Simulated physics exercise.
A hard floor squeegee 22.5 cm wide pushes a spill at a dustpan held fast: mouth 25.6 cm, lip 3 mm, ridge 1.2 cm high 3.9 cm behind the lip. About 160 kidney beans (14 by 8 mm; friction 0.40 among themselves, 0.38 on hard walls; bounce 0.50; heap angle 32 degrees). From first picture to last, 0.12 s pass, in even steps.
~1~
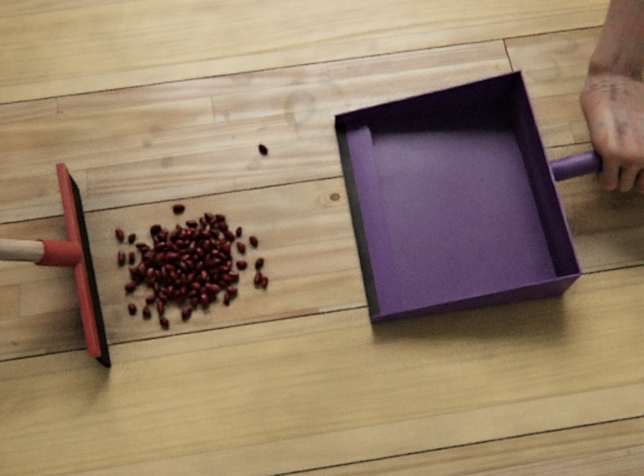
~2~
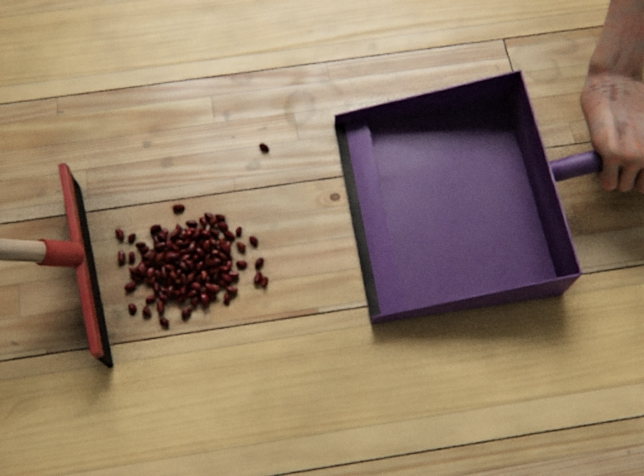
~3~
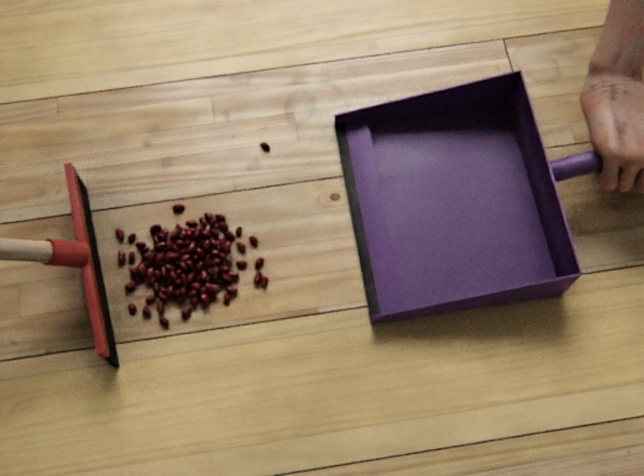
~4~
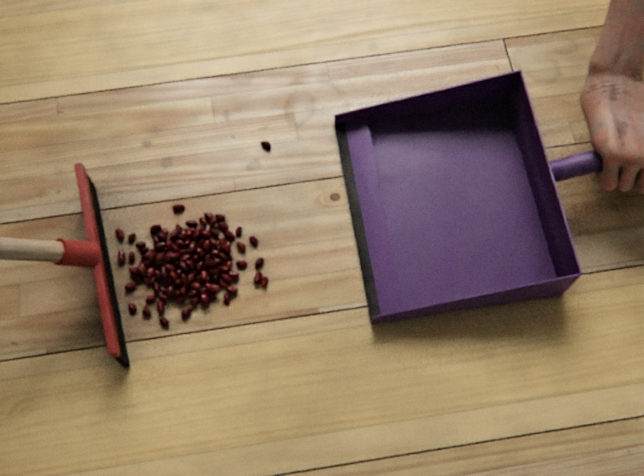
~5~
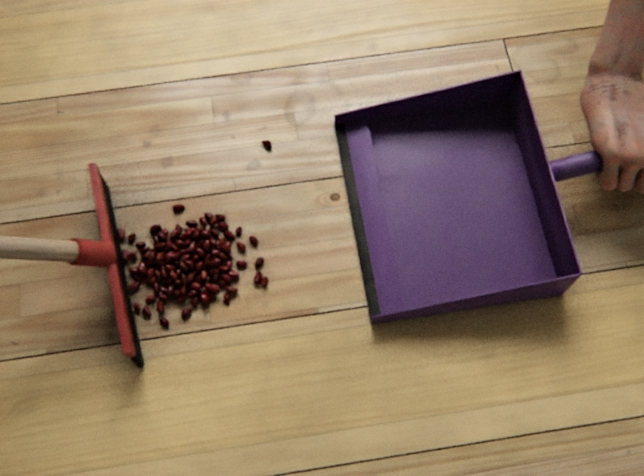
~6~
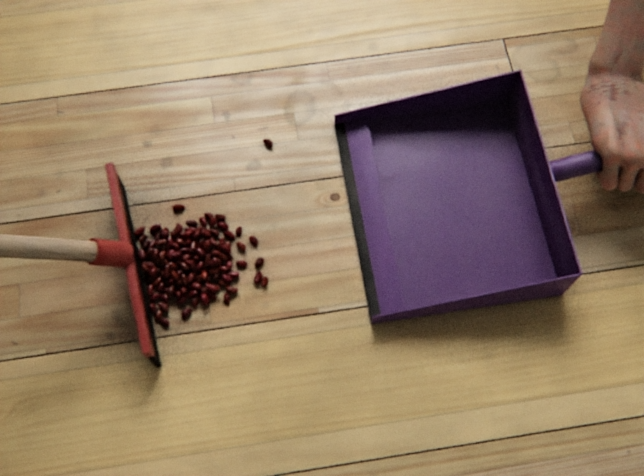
A hand holds a purple dustpan still while a red squeegee slides right into dark beans.
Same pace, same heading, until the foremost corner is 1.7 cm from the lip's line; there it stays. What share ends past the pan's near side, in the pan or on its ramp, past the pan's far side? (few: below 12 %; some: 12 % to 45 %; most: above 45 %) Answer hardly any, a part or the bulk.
Past the pan's near side: Hardly any; in the pan or on its ramp: A part; past the pan's far side: Hardly any.
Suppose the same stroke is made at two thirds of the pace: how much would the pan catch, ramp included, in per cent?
Then about 30 per cent.
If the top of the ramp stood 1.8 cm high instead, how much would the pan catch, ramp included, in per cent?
It would be near 30 per cent.
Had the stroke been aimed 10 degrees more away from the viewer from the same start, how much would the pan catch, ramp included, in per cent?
Then about 40 per cent.
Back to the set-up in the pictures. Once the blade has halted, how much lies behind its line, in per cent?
Roughly 5 per cent.
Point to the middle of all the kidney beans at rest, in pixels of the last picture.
Near (354, 239).
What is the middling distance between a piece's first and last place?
Roughly 20 cm.
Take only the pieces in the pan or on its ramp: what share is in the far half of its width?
Some 30 per cent.
Then, 0.14 s after the last picture, middle of the blade 14 cm from the lip; 0 % over the lip, far side 0 %, near side 0 %.
Then, 0.24 s after the last picture, middle of the blade 6 cm from the lip; 0 % over the lip, far side 0 %, near side 5 %.
Then, 0.47 s after the last picture, middle of the blade 3 cm from the lip; 35 % over the lip, far side 0 %, near side 5 %.
In the end, near side 5 %, pan 35 %, far side 5 %, in front of the lip or behind the blade 55 %.
